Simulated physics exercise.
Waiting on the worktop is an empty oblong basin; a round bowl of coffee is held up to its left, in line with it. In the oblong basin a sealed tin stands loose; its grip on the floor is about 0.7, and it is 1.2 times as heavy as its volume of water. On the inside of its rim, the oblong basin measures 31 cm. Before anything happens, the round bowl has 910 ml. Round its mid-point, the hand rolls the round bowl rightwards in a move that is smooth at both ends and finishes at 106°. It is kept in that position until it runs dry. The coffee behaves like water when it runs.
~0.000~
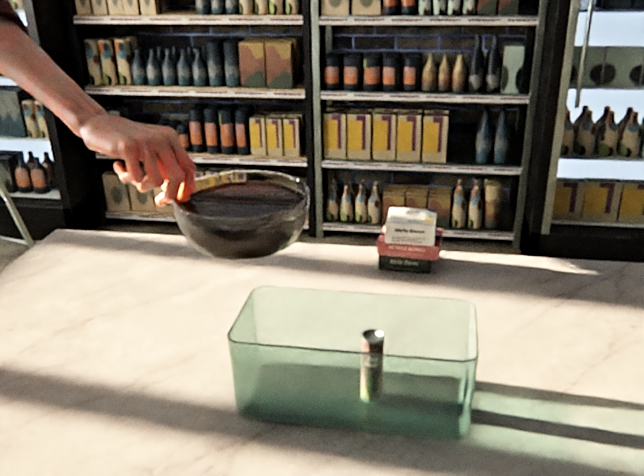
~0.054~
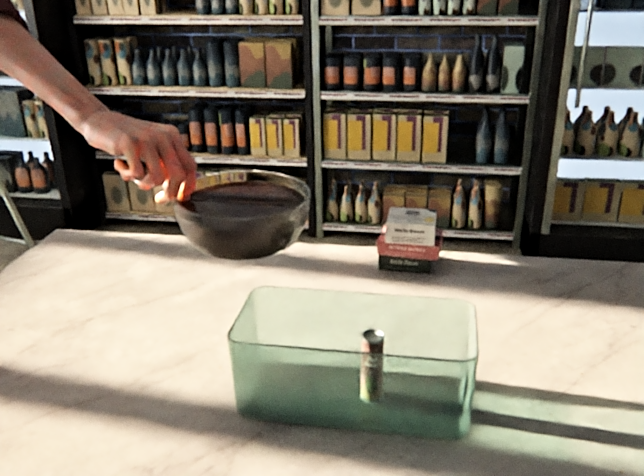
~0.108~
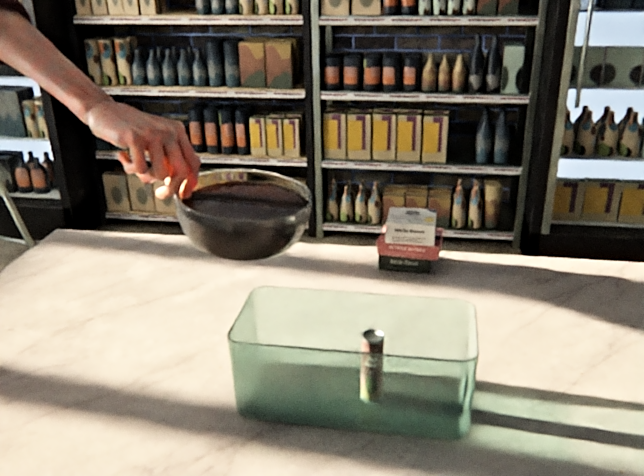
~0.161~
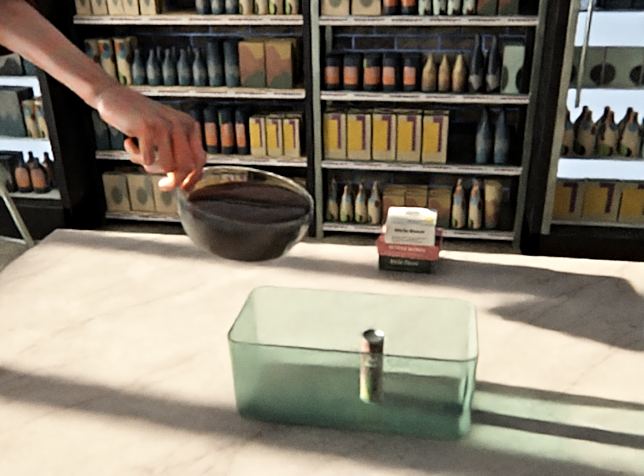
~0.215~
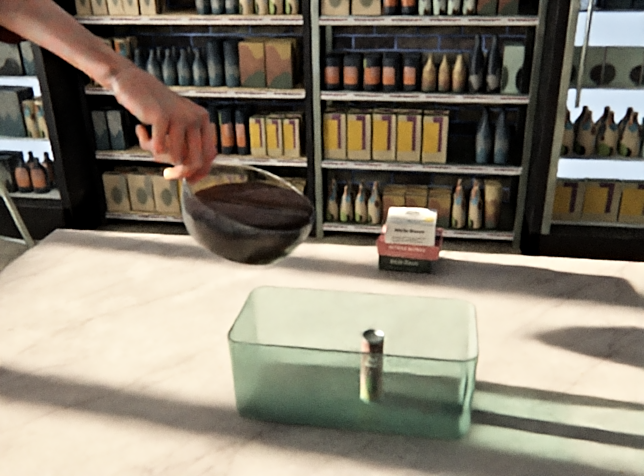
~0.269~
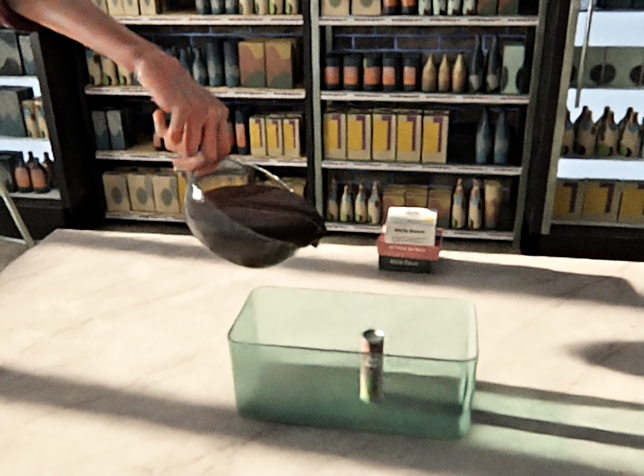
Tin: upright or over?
It overturns.
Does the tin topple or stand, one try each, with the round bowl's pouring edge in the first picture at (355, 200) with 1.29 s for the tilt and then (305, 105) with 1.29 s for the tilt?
First it stays on its base; then it stays on its base.
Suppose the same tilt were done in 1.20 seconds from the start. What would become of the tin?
Holds steady.
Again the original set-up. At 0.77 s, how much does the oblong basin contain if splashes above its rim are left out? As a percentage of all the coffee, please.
Roughly 96 per cent.
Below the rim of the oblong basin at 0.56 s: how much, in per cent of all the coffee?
At that time the basin holds about 50 per cent of the liquid.
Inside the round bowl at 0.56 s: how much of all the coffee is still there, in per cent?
Around 14 percent.
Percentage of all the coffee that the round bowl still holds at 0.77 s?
Roughly 0 per cent.
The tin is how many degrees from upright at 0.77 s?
Measured tilt, approx.: 15 degrees.
Then, 0.56 s in, the tilt is 92° and 14 per cent is still to pour; the tin stands where it began.
Then, 0.77 s in, the tilt is 106° and 0 per cent is still to pour; the tin leans 17°.
Then, 0.99 s in, the tilt is 106° and 0 per cent is still to pour; the tin lies on its side.
Then, 1.23 s in, the tilt is 106° and 0 per cent is still to pour; the tin lies on its side.
Finally, the tin lies on its side.
